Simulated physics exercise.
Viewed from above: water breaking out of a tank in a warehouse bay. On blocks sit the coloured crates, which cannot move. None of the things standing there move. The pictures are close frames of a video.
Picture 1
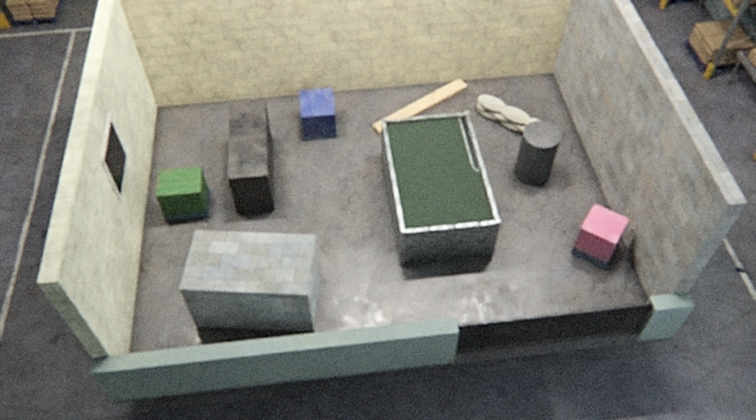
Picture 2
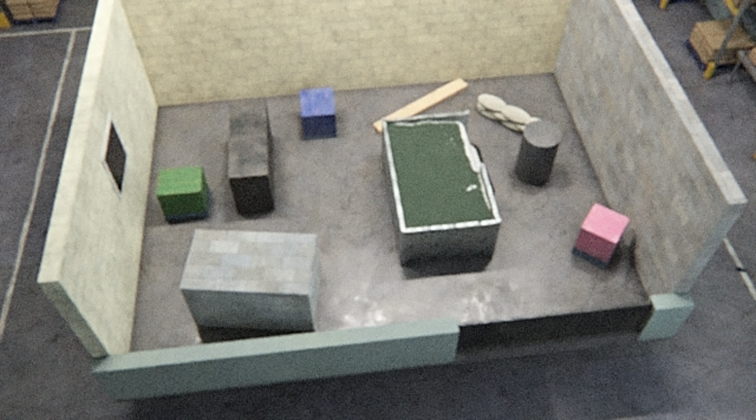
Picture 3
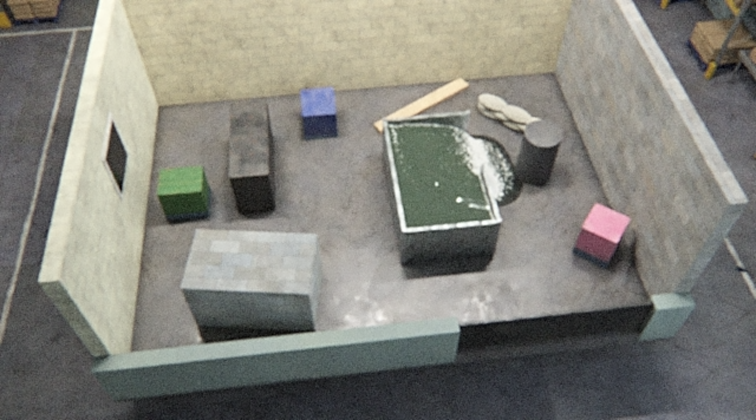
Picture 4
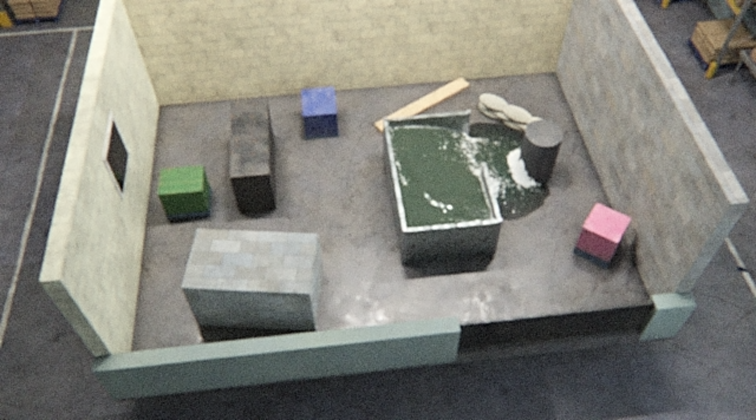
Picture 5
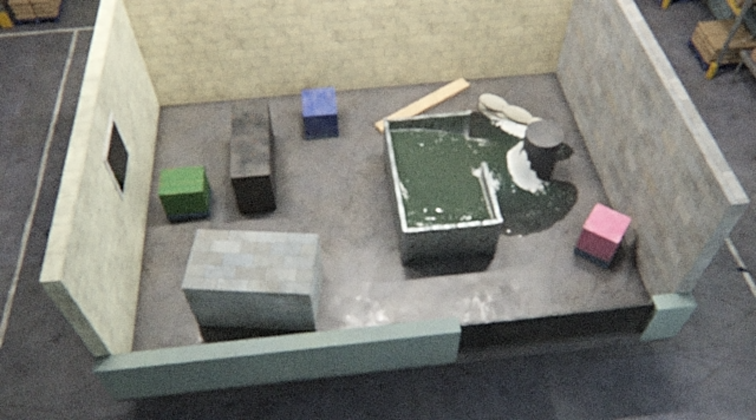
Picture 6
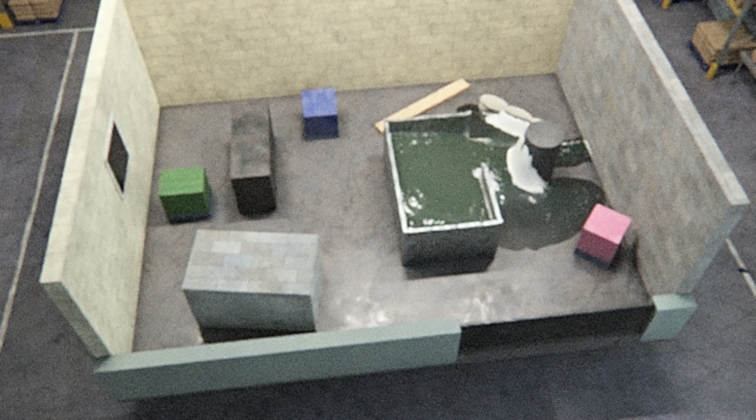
A tank of dark green water breaks open and pours rightward around a grey cylinder.
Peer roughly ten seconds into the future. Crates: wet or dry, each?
Outcome: Most likely the pink crate gets water on it, most likely the blue crate gets water on it, most likely the green crate remains untouched.
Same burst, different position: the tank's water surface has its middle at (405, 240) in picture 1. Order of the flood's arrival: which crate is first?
That is the pink one.
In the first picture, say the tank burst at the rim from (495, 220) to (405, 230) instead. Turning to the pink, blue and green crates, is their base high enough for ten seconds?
Pink: Flooded, blue: Flooded, green: Flooded.
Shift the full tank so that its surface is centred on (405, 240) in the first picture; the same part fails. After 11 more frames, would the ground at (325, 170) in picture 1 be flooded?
That spot: Bare.
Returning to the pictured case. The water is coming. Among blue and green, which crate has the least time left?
First to get wet: The blue one.
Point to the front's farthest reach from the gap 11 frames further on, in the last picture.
The farthest wet point should be near (657, 318).
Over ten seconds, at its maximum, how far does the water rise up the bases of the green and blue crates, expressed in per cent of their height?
In order: 70% and 170%.
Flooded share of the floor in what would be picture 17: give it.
I'd estimate some 40 per cent.
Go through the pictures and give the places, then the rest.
In the first picture, the open tank at (437, 171) is whole and still.
In the second picture, the front is at a hidden place, out from the gap at (469, 162).
In the third picture, the front is at (515, 192), out from the gap at (470, 163).
In the fourth picture, the front is at (544, 194), out from the gap at (470, 164).
In the fifth picture, the front is at (567, 149), out from the gap at (471, 164).
In the sixth picture, water pours out at (471, 164) and has run to (583, 141).
A moment on, water covers 20 % of the floor; the pink crate water round its plinth, the blue crate not reached, the green crate not reached.
Next, water covers 40 % of the floor; the pink crate water round its plinth, the blue crate not reached, the green crate not reached.
Then, water covers 50 % of the floor; the pink crate water round its plinth, the blue crate water round its plinth, the green crate not reached.
Later, water covers 80 % of the floor; the pink crate water round its plinth, the blue crate water round its plinth, the green crate not reached.
In the end, water covers 95 % of the floor; the pink crate was topped, the blue crate was topped, the green crate stayed above the water.
